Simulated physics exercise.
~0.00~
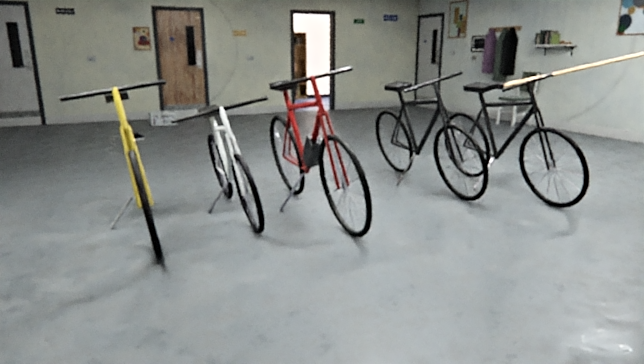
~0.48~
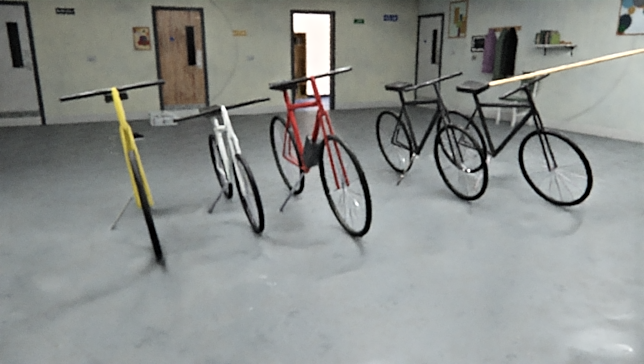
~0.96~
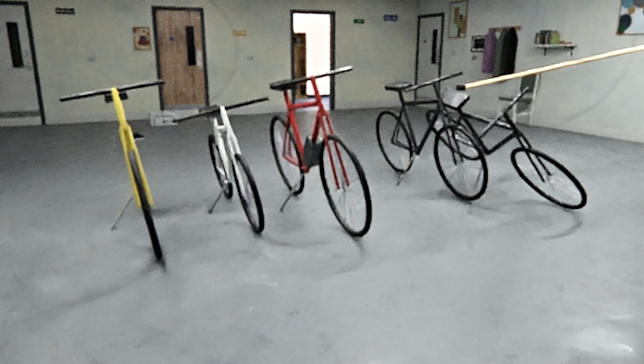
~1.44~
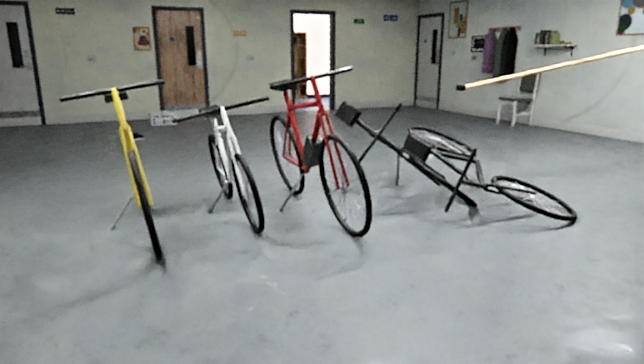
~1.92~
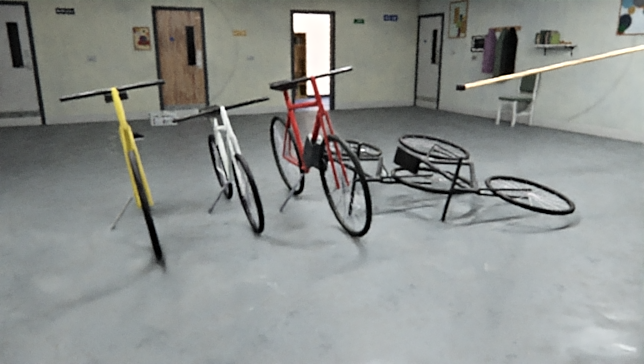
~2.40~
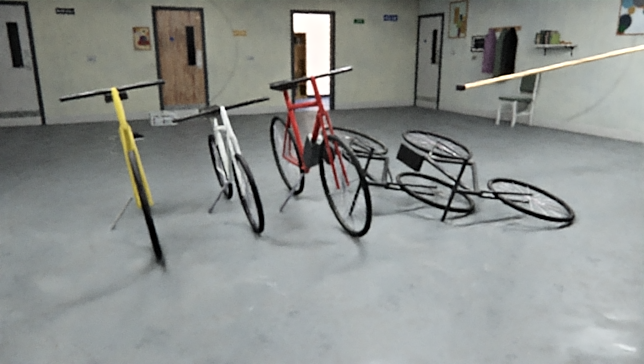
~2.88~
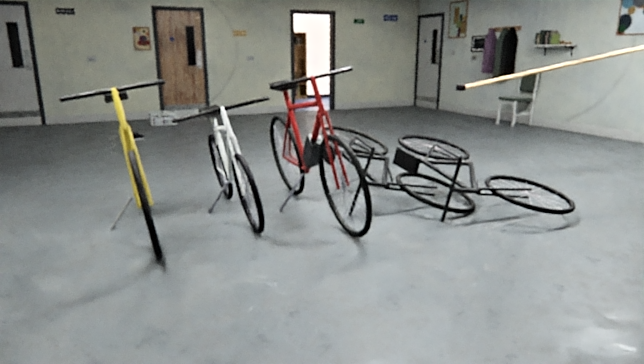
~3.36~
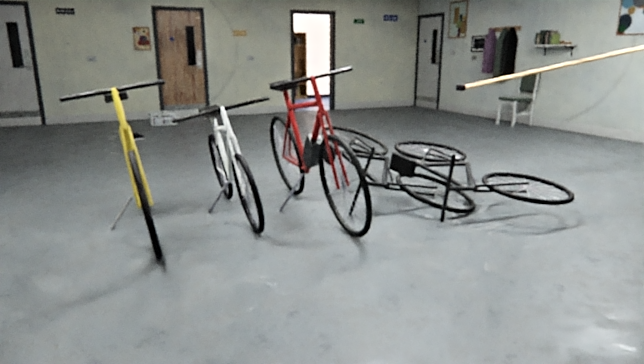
A long pale pole reaches in from the right and slides a short way left against the end one of five bicycles standing in a row in a grey-floored room. That dark bicycle tips left into the dark one beside it, and the pole stops. The second bicycle goes over too, and the pair drop in a tangle toward the red bicycle. They settle low to the floor, shifting only slightly, their wheels nearly flat. At the end both dark bicycles are down, while the red, white and yellow ones still stand in their places.
